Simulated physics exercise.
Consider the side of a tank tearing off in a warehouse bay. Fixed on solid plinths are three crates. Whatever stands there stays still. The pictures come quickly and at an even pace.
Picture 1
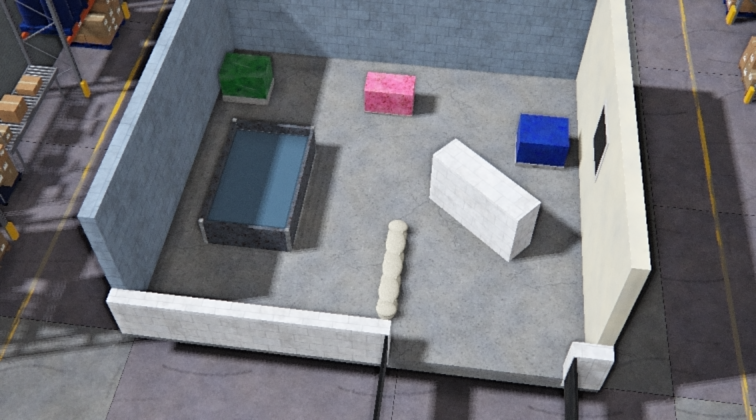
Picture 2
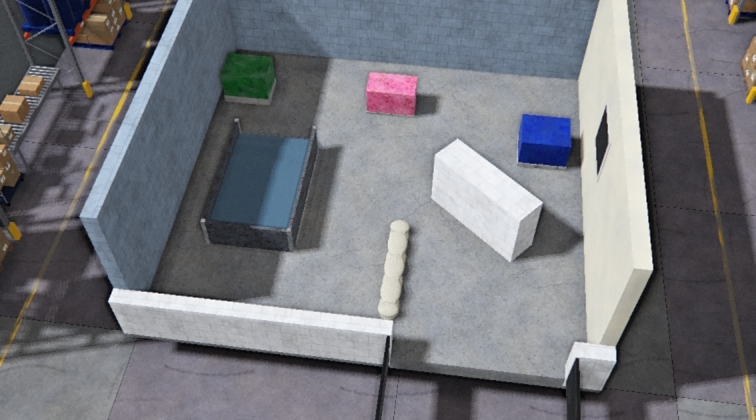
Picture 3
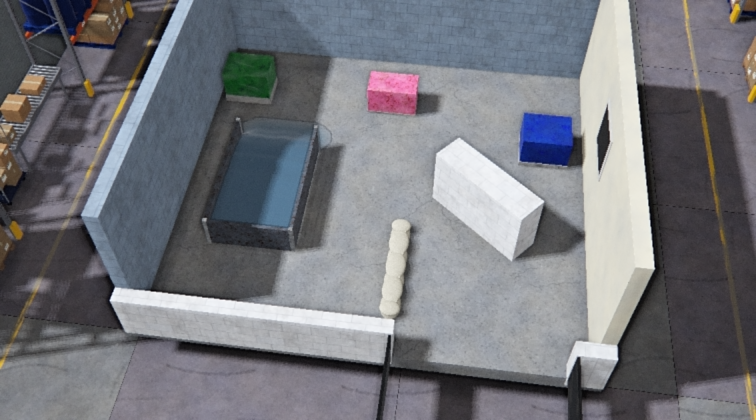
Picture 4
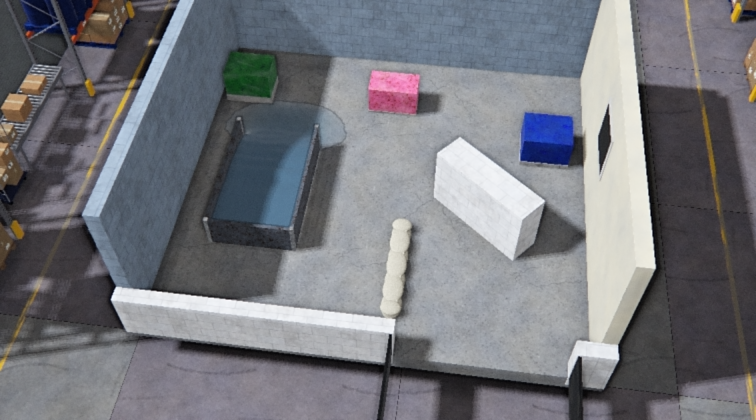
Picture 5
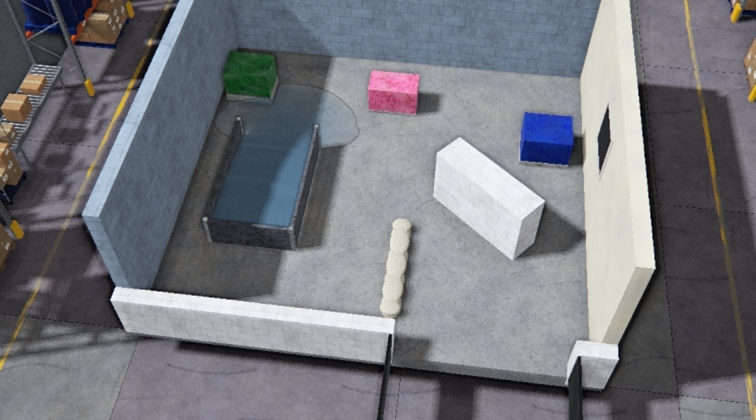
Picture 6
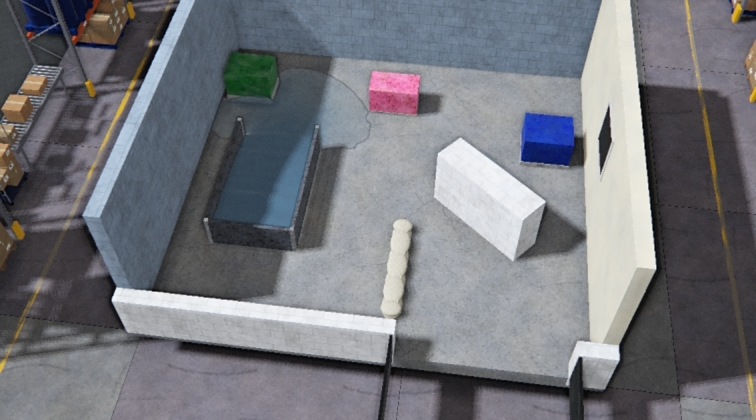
We see a warehouse bay with an open tank of blue water, colored boxes and a white block; the tank's far side disappears, and a thin, clear sheet of water spreads outward across the floor toward the green and pink boxes.
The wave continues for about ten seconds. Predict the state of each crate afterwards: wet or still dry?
The blue crate is going to get water on it; the pink crate is going to get water on it; the green crate is going to get water on it.
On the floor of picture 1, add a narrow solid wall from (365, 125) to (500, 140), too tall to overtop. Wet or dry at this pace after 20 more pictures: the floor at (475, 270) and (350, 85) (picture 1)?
In order, I'd call them bare and inundated.
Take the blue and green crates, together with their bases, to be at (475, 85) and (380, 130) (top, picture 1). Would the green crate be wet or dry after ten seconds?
The green crate is untouched.
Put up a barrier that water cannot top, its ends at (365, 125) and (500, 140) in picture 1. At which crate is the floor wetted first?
That would be the crate marked green.
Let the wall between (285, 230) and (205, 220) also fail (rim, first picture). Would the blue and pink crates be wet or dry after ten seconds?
First the blue crate: It is never reached; then the pink crate: It gets reached.
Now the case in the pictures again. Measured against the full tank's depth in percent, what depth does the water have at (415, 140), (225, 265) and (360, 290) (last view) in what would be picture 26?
Taking the places in turn, I get roughly 2, 0 and 0 percent.
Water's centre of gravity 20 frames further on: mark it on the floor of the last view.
Somewhere near (313, 115).
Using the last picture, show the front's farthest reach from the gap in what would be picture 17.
About (461, 70).
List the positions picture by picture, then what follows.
The first picture shows the open tank at (260, 176) is whole and still.
In the second picture, the front is at a hidden place, out from the gap on the open tank's far side.
In the third picture, the front is at a hidden place, out from the gap on the open tank's far side.
In the fourth picture, the front is at (259, 104), out from the gap on the open tank's far side.
In the fifth picture, the front is at (309, 88), out from the gap on the open tank's far side.
In the sixth picture, the front is at (311, 72), out from the gap on the open tank's far side.
A moment on, water covers 15 % of the floor; the blue crate not reached, the pink crate water round its plinth, the green crate water round its plinth.
Next, water covers 20 % of the floor; the blue crate not reached, the pink crate water round its plinth, the green crate water round its plinth.
Then, water covers 35 % of the floor; the blue crate water round its plinth, the pink crate water round its plinth, the green crate water round its plinth.
Later, water covers 60 % of the floor; the blue crate water round its plinth, the pink crate water round its plinth, the green crate water round its plinth.
In the end, water covers 85 % of the floor; the blue crate was topped, the pink crate was topped, the green crate was topped.
